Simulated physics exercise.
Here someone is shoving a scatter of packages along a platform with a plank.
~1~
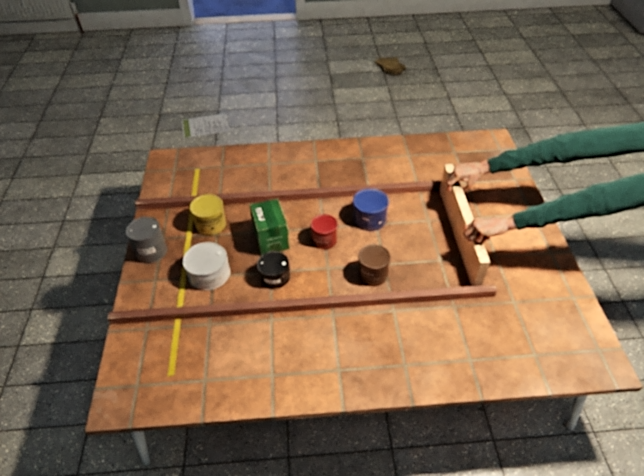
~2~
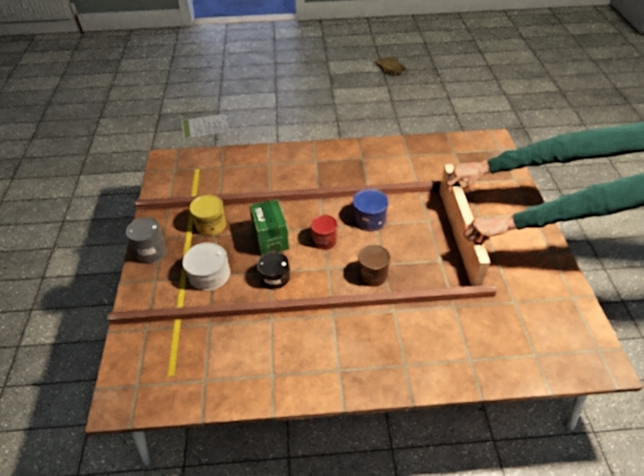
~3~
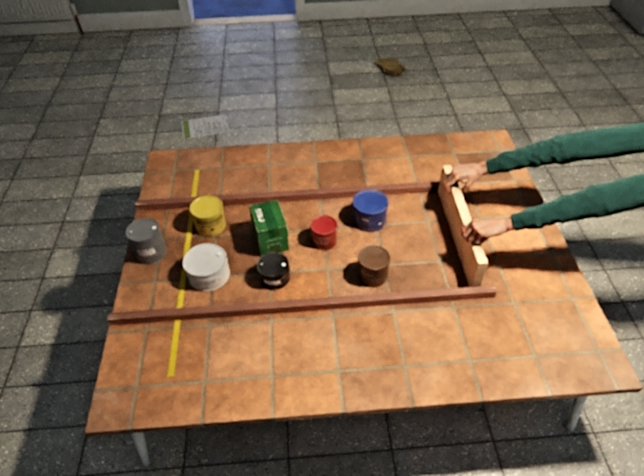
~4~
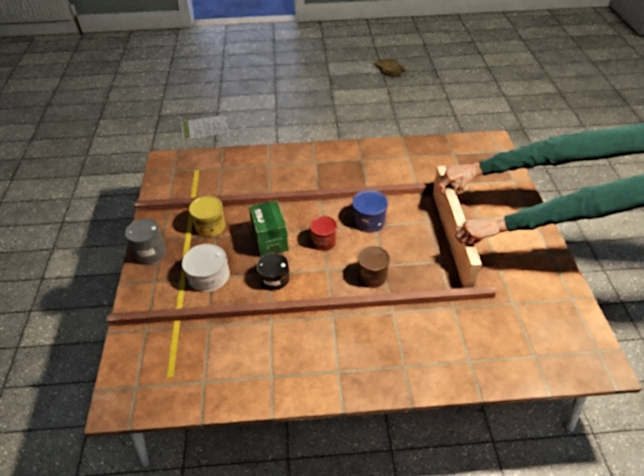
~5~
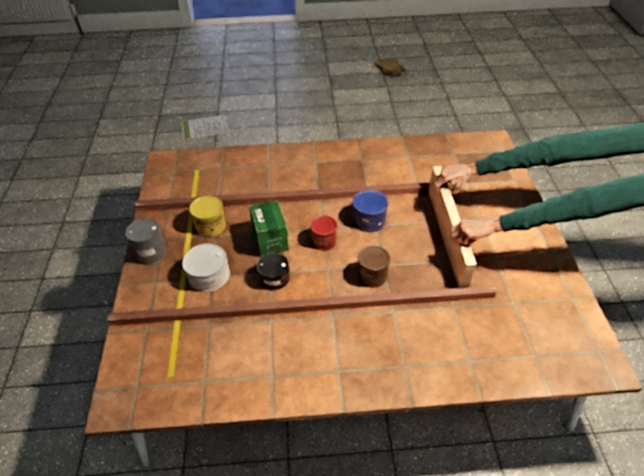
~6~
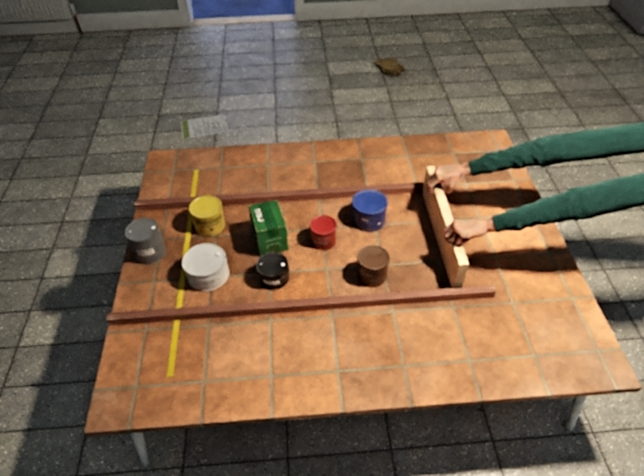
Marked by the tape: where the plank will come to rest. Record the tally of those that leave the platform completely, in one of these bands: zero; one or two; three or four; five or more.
Tally: One or two.
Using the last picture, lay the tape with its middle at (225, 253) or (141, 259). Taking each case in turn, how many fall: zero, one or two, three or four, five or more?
First tape: Not one; second tape: Five or more.
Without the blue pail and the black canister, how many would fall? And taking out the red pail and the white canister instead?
First 0, then 0.
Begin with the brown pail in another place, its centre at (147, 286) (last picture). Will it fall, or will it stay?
Result: It falls away.
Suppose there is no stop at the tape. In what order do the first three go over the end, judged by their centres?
Earliest first, the order is the grey canister, the white canister, the yellow pail.
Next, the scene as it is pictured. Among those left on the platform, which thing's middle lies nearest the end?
Answer: The yellow pail.
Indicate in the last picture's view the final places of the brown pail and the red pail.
(162, 284) and (170, 248), roughly.
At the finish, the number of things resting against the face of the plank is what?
Count: 3.
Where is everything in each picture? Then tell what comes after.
In the first frame, grey canister (147, 240); yellow pail (209, 215); white canister (207, 266); plank (462, 223); tape (186, 255).
In the second frame, yellow pail (209, 216); brown pail (374, 266).
In the third frame, white canister (207, 267); blue pail (370, 211).
In the fourth frame, grey canister (147, 242); red pail (324, 234).
In the fifth frame, yellow pail (208, 217); green parcel (269, 228).
In the sixth frame, grey canister (146, 241); yellow pail (208, 216); white canister (206, 267); plank (443, 225); tape (185, 256).
A little later, none off yet; grey canister at rest near (146, 241); yellow pail at rest near (208, 216); white canister at rest near (206, 267).
Next, none off yet; grey canister at rest near (146, 241); yellow pail at rest near (208, 216); white canister shifted a little near (191, 266).
When it is over, the number that fall off is one or two; down, white canister and grey canister.
